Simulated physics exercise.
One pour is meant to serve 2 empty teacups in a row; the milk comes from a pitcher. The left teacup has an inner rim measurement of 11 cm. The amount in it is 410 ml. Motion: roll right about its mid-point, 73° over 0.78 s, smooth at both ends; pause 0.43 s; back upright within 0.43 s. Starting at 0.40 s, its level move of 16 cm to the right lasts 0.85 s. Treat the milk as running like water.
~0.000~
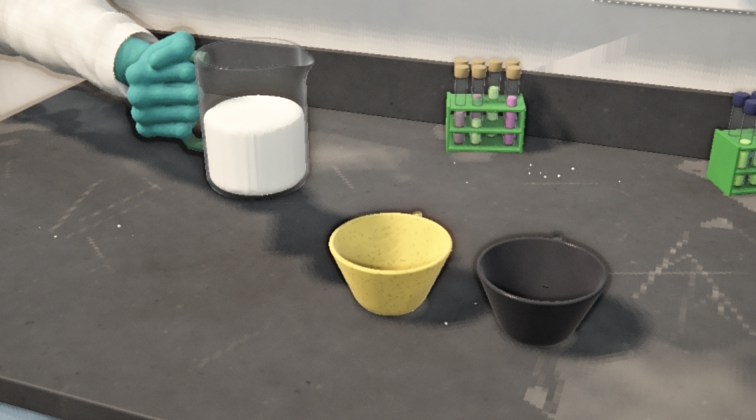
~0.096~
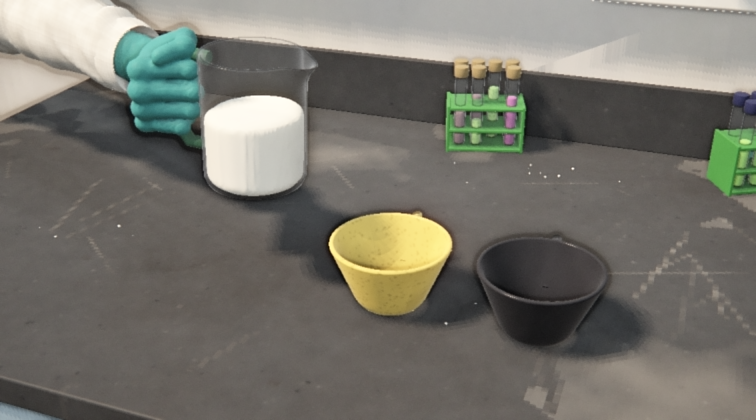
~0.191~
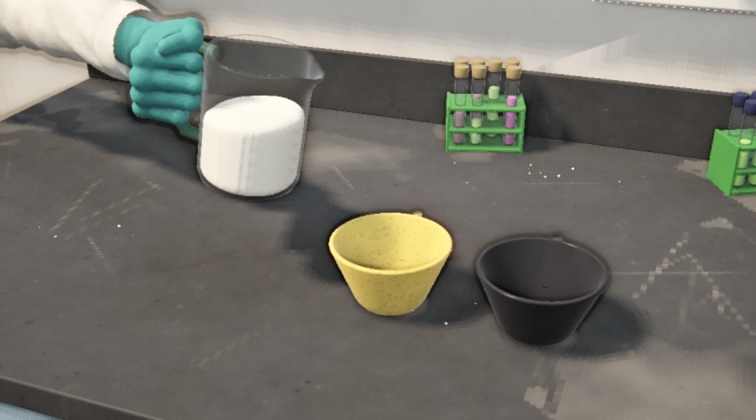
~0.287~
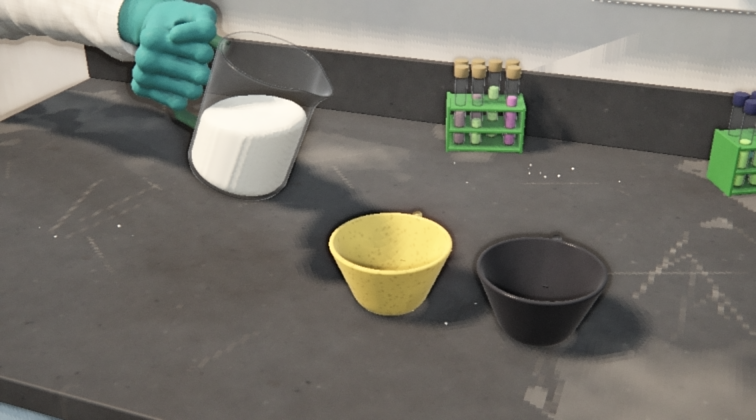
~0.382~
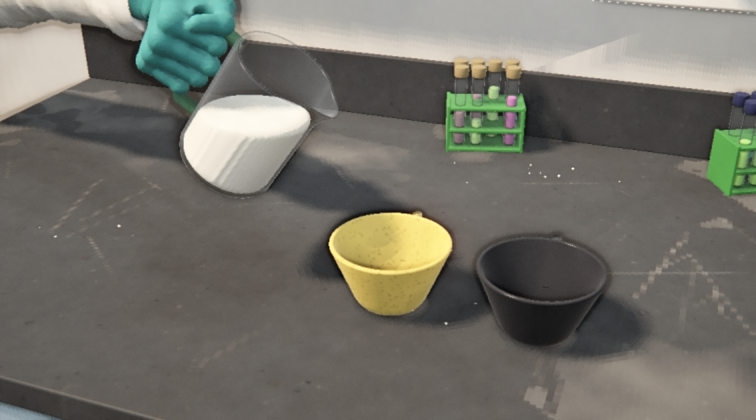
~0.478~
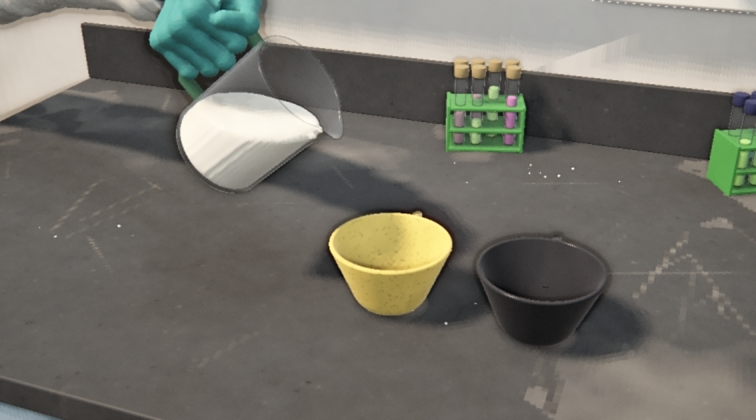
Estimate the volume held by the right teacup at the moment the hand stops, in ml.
Roughly 140 ml.
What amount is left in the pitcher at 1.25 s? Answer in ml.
Liquid remaining: Approx. 180 ml.
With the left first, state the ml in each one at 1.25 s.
Roughly 10 ml in the left vessel and roughly 90 ml in the right.
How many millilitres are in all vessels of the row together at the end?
Roughly 150 ml.
By 0.79 s the tilt is 73° and from the left they hold 10 ml, 0 ml, the pitcher 360 ml, and 0 ml is on the work surface.
By 1.01 s the tilt is 73° and from the left they hold 10 ml, 65 ml, the pitcher 250 ml, and 30 ml is on the work surface.
By 1.25 s the tilt is 71° and from the left they hold 10 ml, 90 ml, the pitcher 180 ml, and 40 ml is on the work surface.
By 1.51 s the tilt is 15° and from the left they hold 15 ml, 135 ml, the pitcher 160 ml, and 100 ml is on the work surface.
At rest from the left they hold 15 ml, 135 ml, the pitcher 160 ml, and 100 ml is on the work surface.
